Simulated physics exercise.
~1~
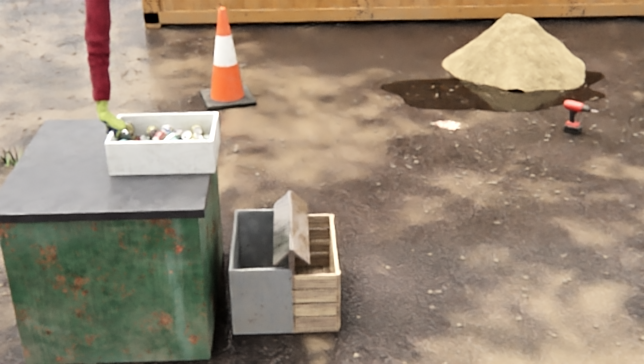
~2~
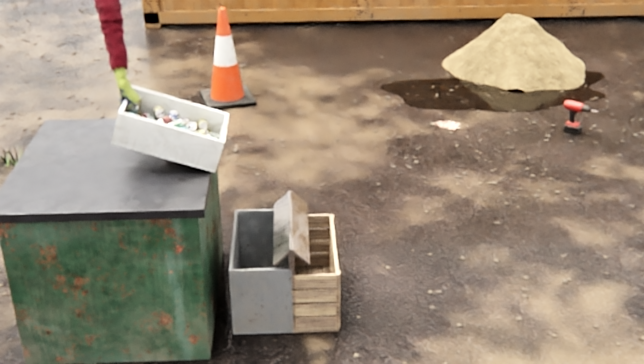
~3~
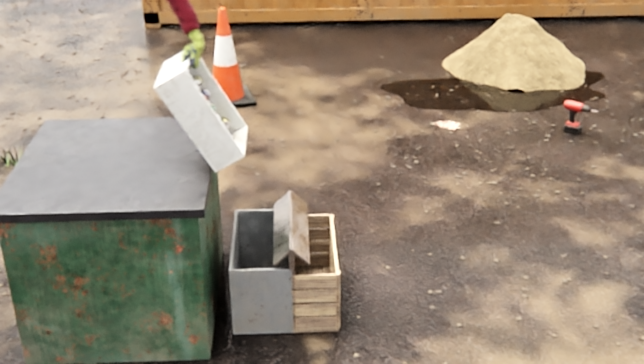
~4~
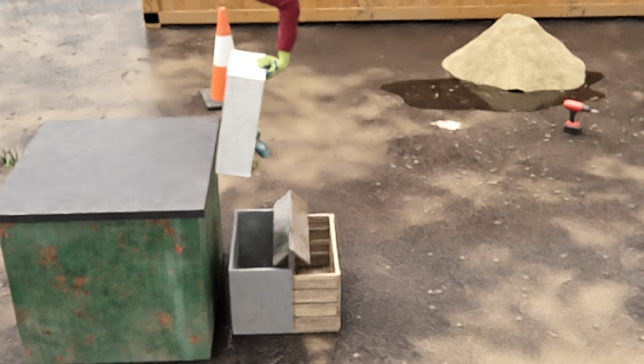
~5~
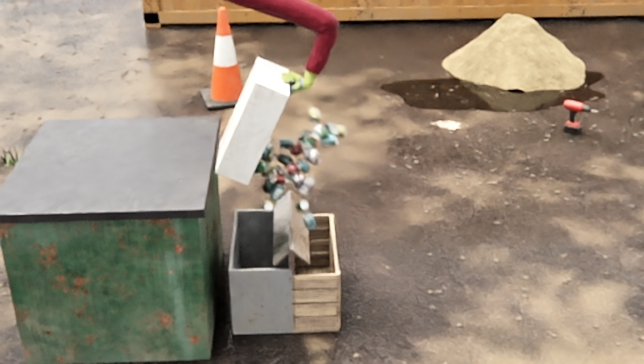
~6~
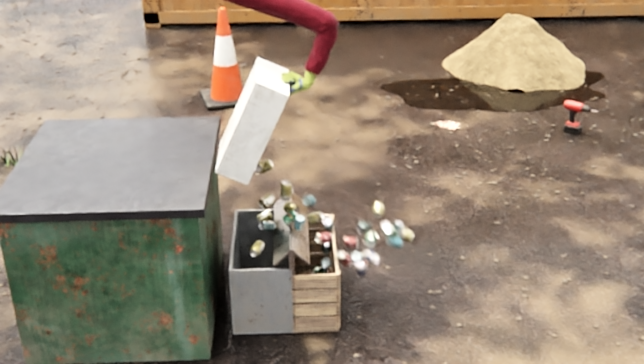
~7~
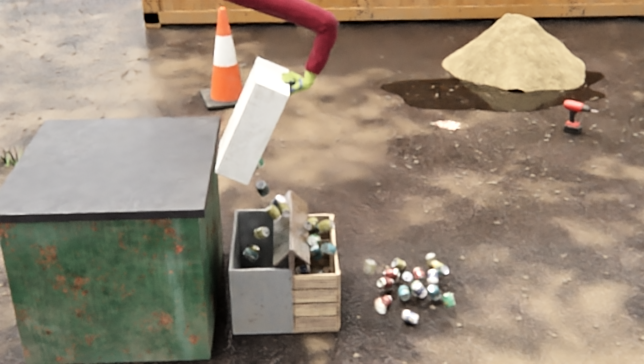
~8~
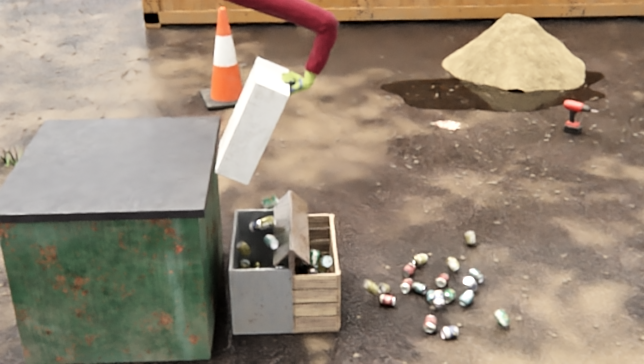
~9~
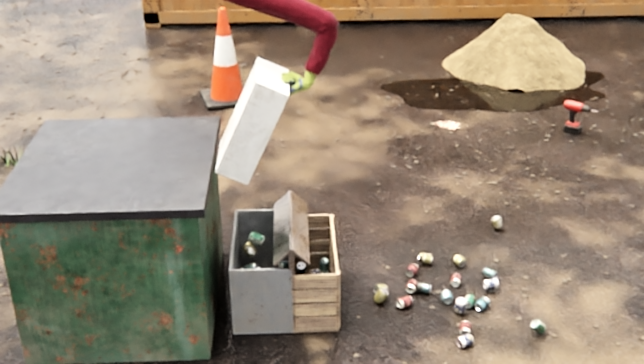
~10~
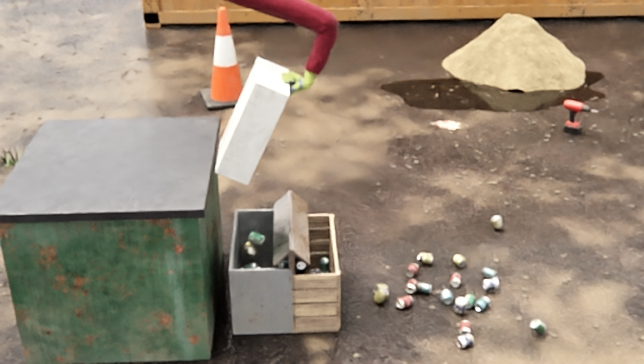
At the start, a gloved hand in a red sleeve holds a white box of small cans on top of a rusty green bench, with a grey trough and a wooden tub standing to its right. The hand lifts the box and swings it right, tipping it steadily past upright. Cans then pour out in a stream over the sloped splitter between the two containers. Some drop into the trough and some into the tub, while many fly beyond and scatter across the ground to the right. The box stays held upside down at a slant as the cans roll to rest, with both containers partly filled and a large share lying on the ground.
